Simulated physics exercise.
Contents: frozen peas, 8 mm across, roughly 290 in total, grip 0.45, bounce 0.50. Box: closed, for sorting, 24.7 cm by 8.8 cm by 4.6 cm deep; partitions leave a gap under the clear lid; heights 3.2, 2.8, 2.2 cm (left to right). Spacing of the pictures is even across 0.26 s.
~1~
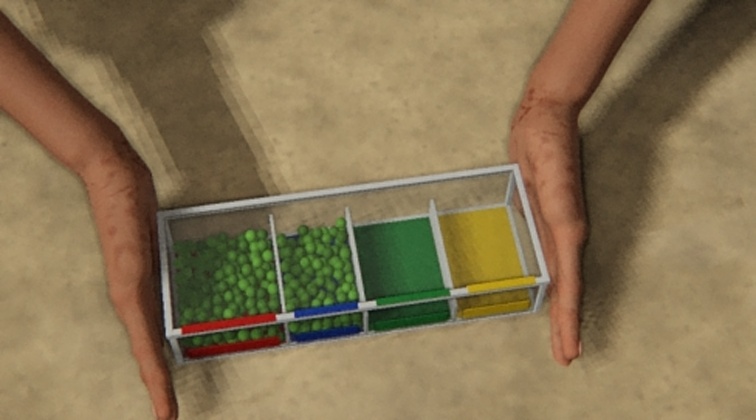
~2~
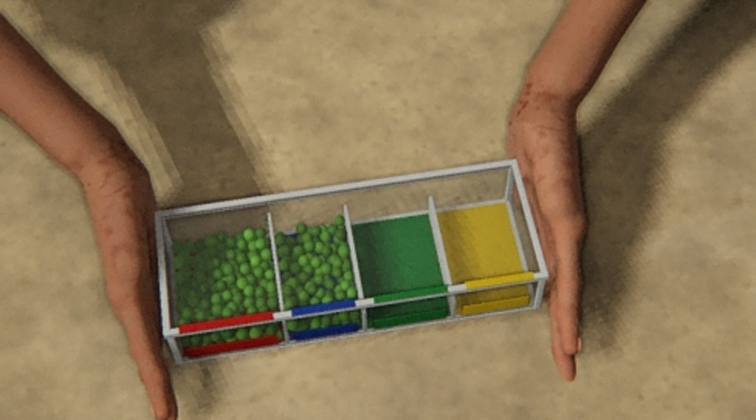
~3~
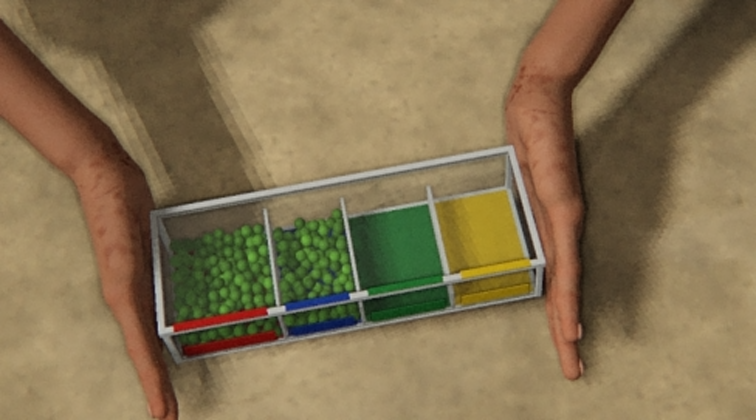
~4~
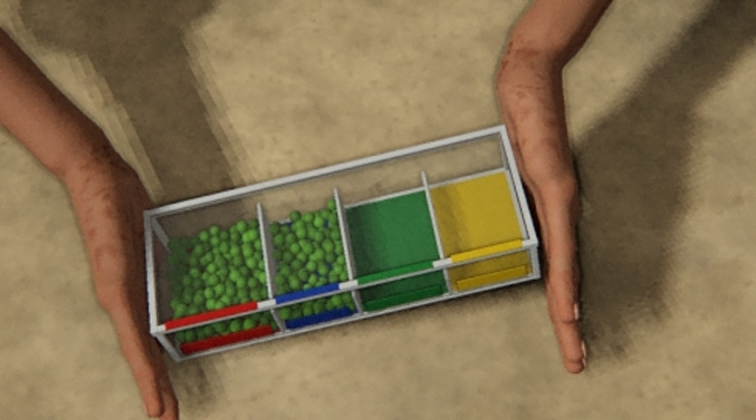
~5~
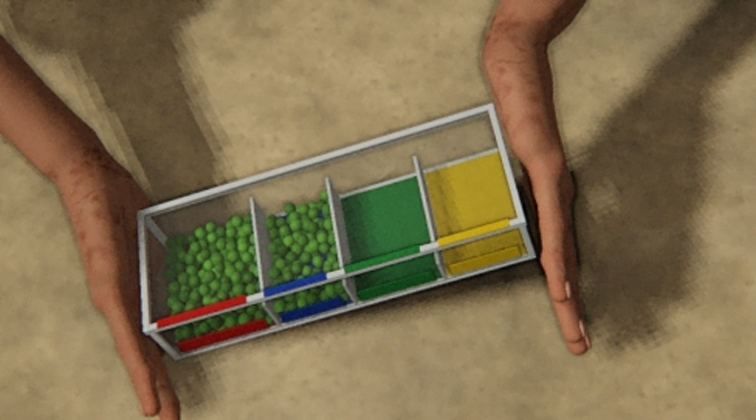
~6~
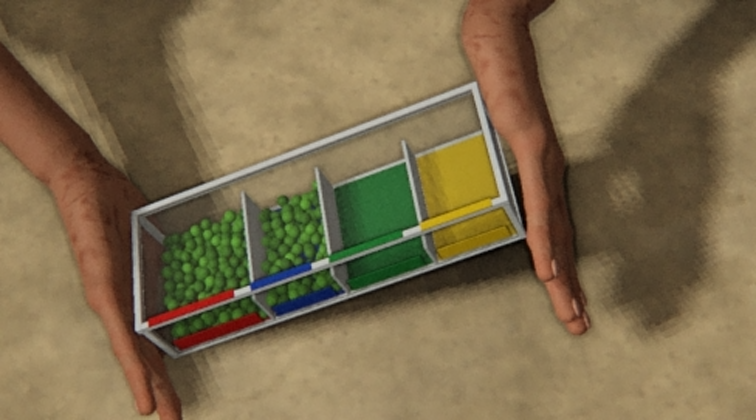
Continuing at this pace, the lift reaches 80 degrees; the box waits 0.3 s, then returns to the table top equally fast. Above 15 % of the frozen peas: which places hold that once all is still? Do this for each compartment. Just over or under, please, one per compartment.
Red: Over, blue: Over, green: Under, yellow: Under.
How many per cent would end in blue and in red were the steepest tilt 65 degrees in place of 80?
In per cent, blue gets 35 and red gets 65.
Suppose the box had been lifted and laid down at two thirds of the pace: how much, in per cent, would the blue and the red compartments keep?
My answer: Blue gets 35 %, while red gets 65 %.
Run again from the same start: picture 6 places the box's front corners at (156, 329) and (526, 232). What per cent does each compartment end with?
Each compartment ends like this: Red 65 per cent, blue 35 per cent, green 0 per cent, yellow 0 per cent.
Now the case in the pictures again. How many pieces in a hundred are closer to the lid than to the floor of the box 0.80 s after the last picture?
About 30 %.
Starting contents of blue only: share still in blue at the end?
Share retained: Approx. 90 %.
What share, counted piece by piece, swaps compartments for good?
Result: Roughly 5 %.
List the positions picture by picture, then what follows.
Box tilt 0 degrees, front corners at (173, 331) and (543, 278); red 60 %, blue 40 %, in the first frame.
Box tilt 1 degrees, front corners at (170, 331) and (541, 274), in the second frame.
Box tilt 5 degrees, front corners at (165, 329) and (538, 260), lowest corner left back, in the third frame.
Box tilt 11 degrees, front corners at (158, 328) and (531, 241), lowest corner left back, in the fourth frame.
Box tilt 16 degrees, front corners at (151, 326) and (519, 220), lowest corner left back, in the fifth frame.
Box tilt 22 degrees, front corners at (143, 325) and (501, 199), lowest corner left back; red 60 %, blue 40 %, in the sixth frame.
Then, 0.80 s after the last picture, tilt 80 degrees; red 65 %, blue 35 %.
Then, 1.33 s after the last picture, tilt 41 degrees; red 65 %, blue 35 %.
Then, 1.92 s after the last picture, tilt 0 degrees; red 65 %, blue 35 %.
In the end, red 65 %, blue 35 %, green 0 %, yellow 0 %.
